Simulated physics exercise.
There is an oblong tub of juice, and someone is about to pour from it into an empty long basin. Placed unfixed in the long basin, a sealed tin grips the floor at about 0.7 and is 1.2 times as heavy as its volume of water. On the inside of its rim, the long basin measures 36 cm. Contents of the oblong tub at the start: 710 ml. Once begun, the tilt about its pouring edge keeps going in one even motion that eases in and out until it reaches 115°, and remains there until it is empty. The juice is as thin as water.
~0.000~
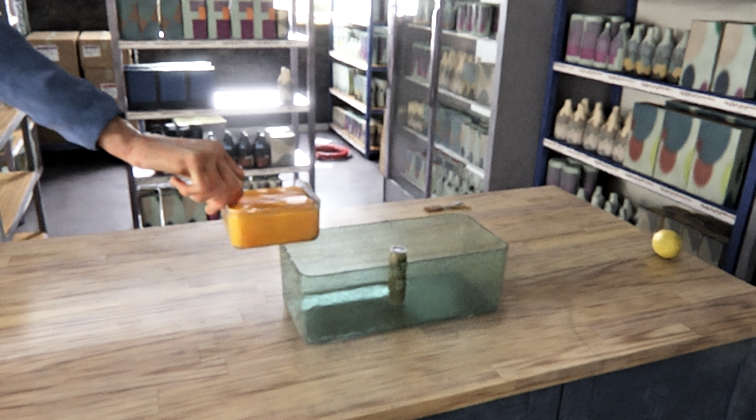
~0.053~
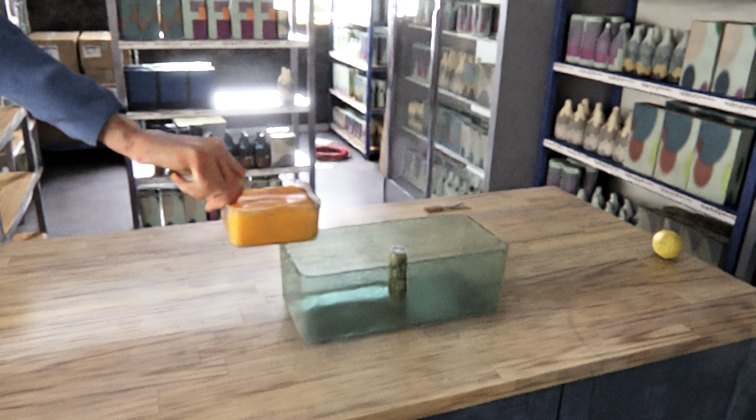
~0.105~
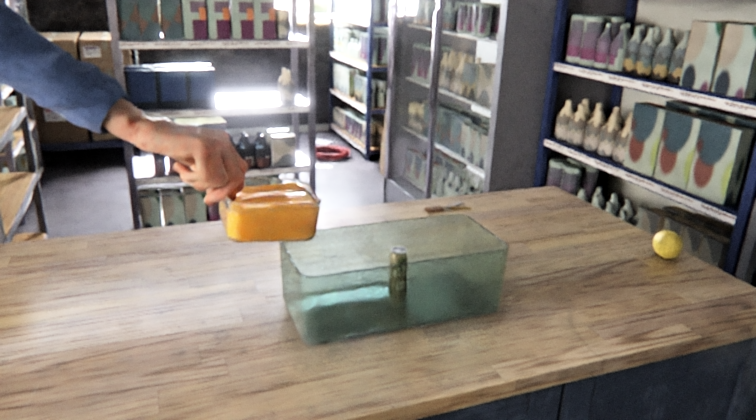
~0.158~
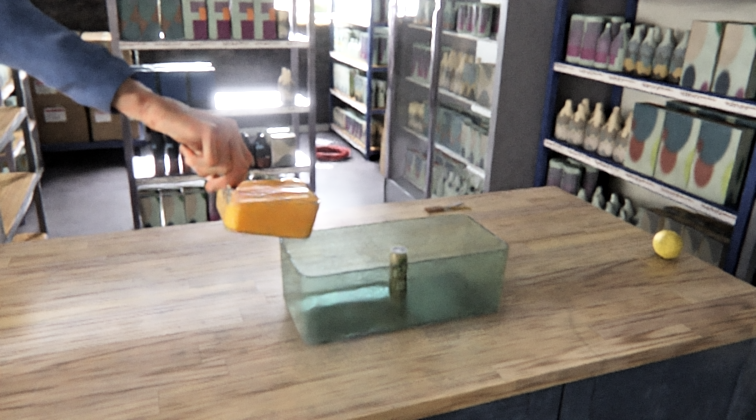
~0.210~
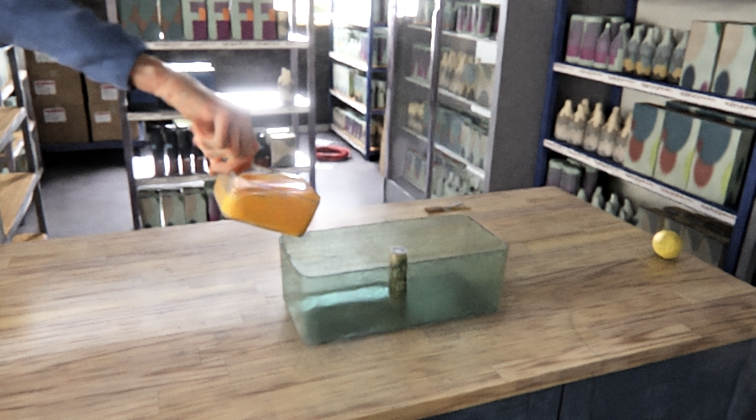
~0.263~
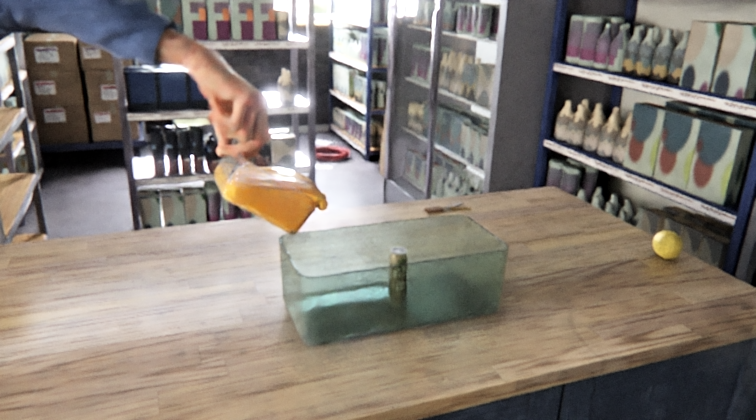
The footage shows a hand holding an oblong tub of orange juice above a wooden counter, beside a long greenish basin with a tin inside; the hand gradually tilts the tub rightward, and juice reaches its lowered edge.
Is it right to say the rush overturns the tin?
It will come down.
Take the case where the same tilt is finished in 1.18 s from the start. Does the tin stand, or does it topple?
The tin would stay balanced.
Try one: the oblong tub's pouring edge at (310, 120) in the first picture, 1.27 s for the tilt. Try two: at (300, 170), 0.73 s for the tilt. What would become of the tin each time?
Try 1: Still standing; try 2: Tipped over.
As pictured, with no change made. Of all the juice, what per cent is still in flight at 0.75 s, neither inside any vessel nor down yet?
In-air share: About 4 %.
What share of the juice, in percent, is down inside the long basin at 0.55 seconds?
Some 30 per cent.
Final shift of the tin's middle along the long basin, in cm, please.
The tin's middle ends up about 9.0 cm along the basin.
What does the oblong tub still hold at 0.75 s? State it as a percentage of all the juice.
Around 0 in a hundred is still there.
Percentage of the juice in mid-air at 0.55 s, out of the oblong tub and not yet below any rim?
54 per cent.
Then, 0.55 s in, the tilt is 101° and 15 per cent is still to pour; the tin stands where it began.
Then, 0.75 s in, the tilt is 115° and 0 per cent is still to pour; the tin leans 13°.
Then, 0.97 s in, the tilt is 115° and 0 per cent is still to pour; the tin lies on its side.
Then, 1.21 s in, the tilt is 115° and 0 per cent is still to pour; the tin lies on its side.
Finally, the tin lies on its side.
